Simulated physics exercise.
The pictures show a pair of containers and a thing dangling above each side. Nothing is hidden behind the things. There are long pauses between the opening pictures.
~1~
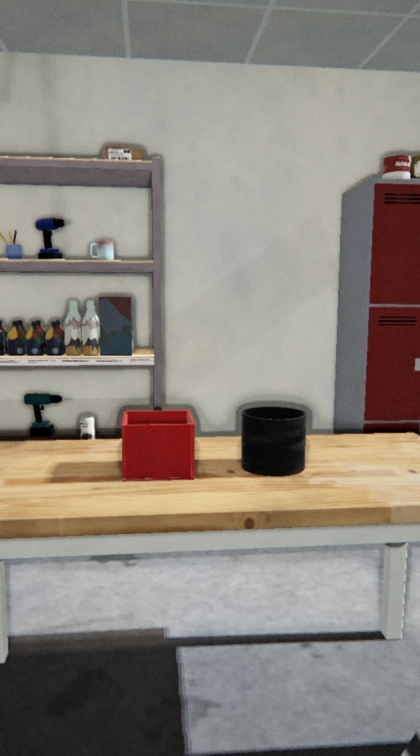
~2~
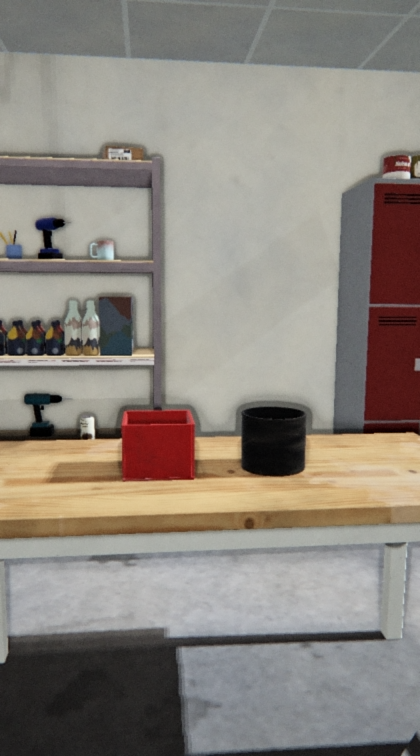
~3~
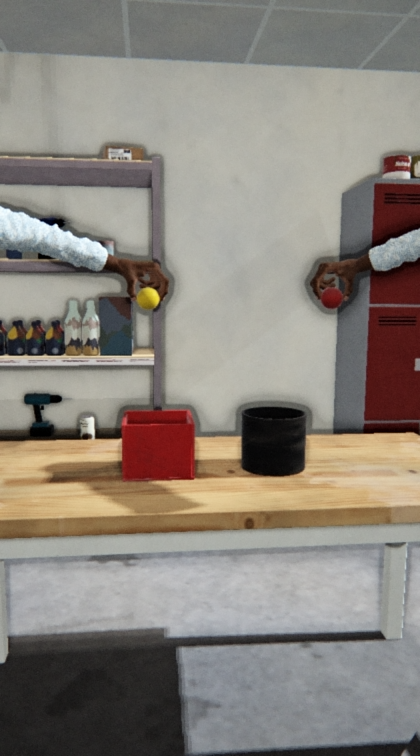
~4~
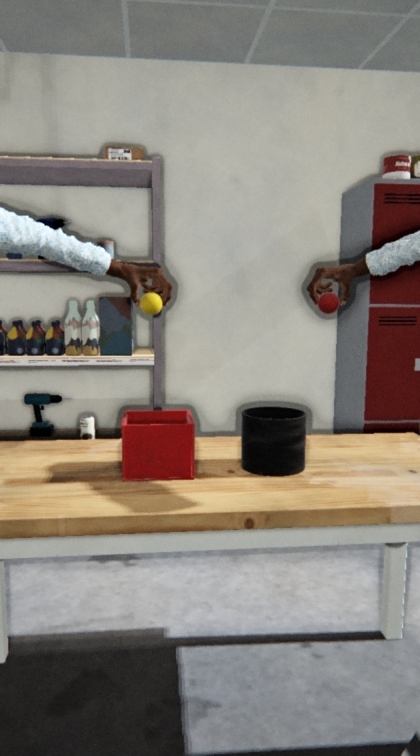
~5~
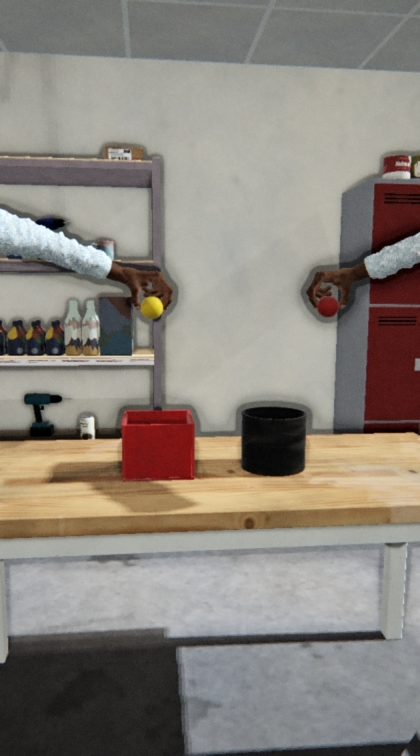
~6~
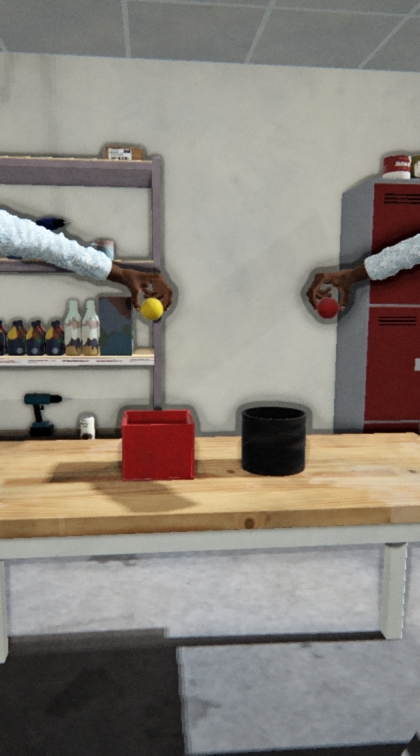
In a workshop, a red container and a black pot sat on a wooden table before two hands reached in from either side, holding a lemon and a red tomato nearly still above them.
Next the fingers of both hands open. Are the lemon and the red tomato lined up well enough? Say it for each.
In the end the lemon is caught; the red tomato falls beside it.
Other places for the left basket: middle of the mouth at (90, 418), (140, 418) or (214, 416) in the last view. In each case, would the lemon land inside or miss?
The lemon ends up outside; drops into the container; misses.
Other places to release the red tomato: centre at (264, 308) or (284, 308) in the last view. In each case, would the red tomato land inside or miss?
The red tomato is caught; drops into the container.
Then, 0.20 s later than the last frame, lemon dropping near (152, 355); red tomato dropping near (326, 352).
When it is over, the lemon drops into the container, near (153, 457); the red tomato ends up outside, near (323, 455).
